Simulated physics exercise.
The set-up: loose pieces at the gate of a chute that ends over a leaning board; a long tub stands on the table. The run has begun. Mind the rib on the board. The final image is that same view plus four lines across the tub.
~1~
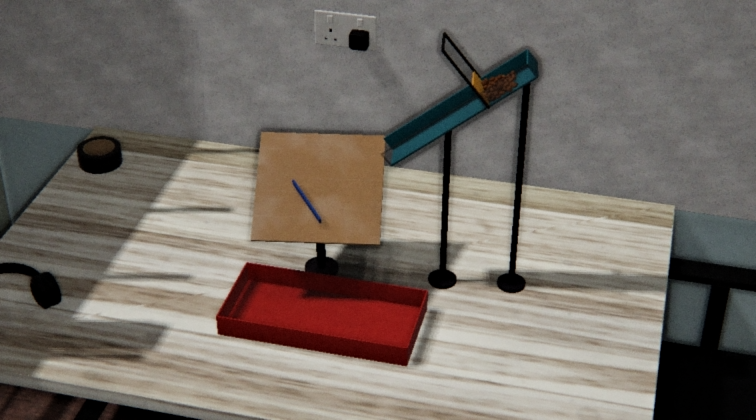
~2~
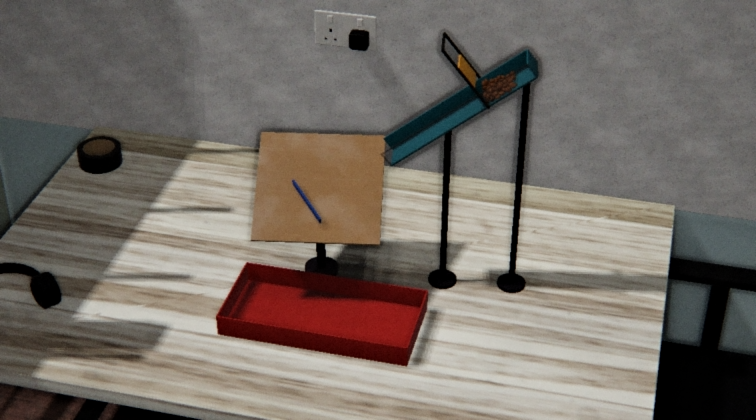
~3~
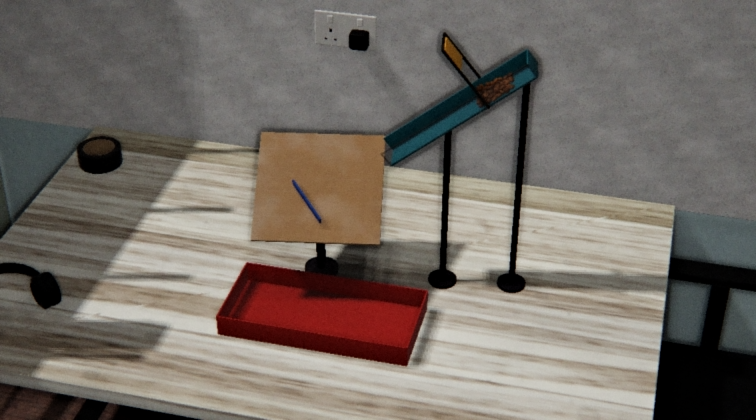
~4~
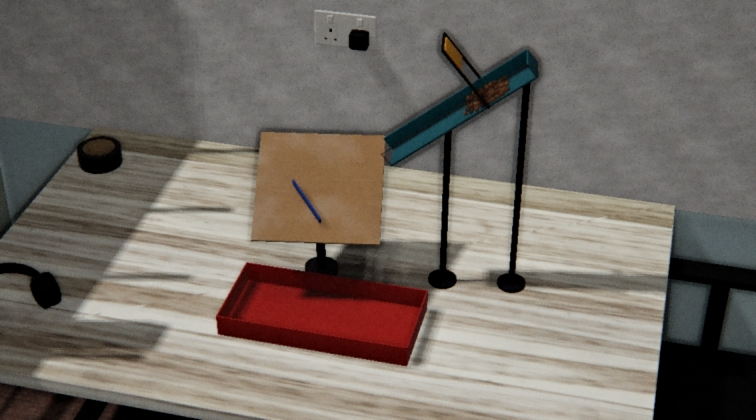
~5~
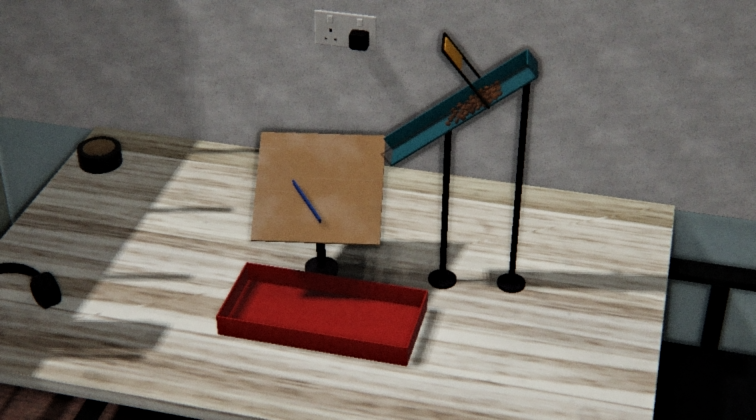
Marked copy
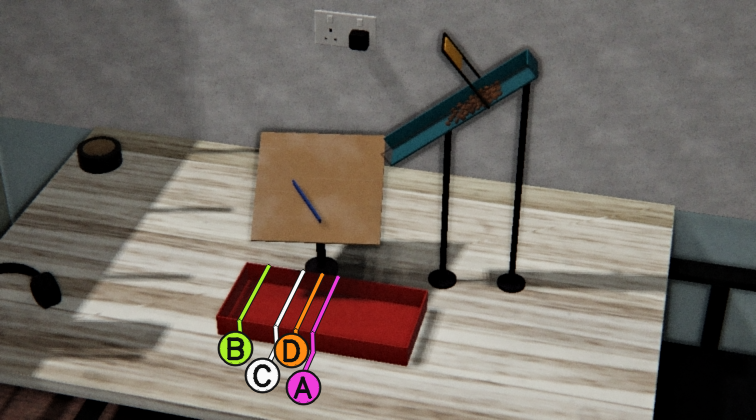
To begin with, small brown pieces sit behind a gate in a sloping teal chute, above a tilted board with a blue rib and a red tub on a table. The orange gate panel slides upward in its black frame, and then the pieces slide a short way down the chute toward the left, spreading out.
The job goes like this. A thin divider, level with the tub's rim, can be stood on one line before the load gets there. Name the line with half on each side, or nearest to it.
Line A does it best.
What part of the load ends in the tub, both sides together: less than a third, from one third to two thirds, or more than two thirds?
It is more than two thirds.
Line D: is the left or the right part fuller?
The right side.
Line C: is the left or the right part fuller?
The right side.
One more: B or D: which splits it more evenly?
Here it is line D.
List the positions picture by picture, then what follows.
The first frame shows load behind the gate at (497, 87), bits of dog kibble; lip of the chute at (392, 158), sloping fairly steeply.
The second frame shows middle of the board at (319, 187), tilted fairly steeply; middle of its low edge at (315, 242); of its high edge at (323, 134).
The third frame shows front corners of the tub at (217, 316) and (407, 348), empty; front of the load at (481, 106).
The fourth frame shows middle of the load at (483, 96); its front at (465, 113), about a quarter of the way to the lip; rib from (293, 180) to (320, 219).
The fifth frame shows middle of the load at (478, 105); its front at (448, 124), about a third of the way to the lip.
On the marked copy, line A crosses the front rim at (312, 332); line B crosses the front rim at (239, 320); line C crosses the front rim at (276, 326); line D crosses the front rim at (296, 329).
With A, of what is caught, about half on the left of the divider, about half on the right.
With B, of what is caught, none on the left of the divider, all on the right.
With C, of what is caught, a small part on the left of the divider, nearly all on the right.
With D, of what is caught, a small part on the left of the divider, most on the right.
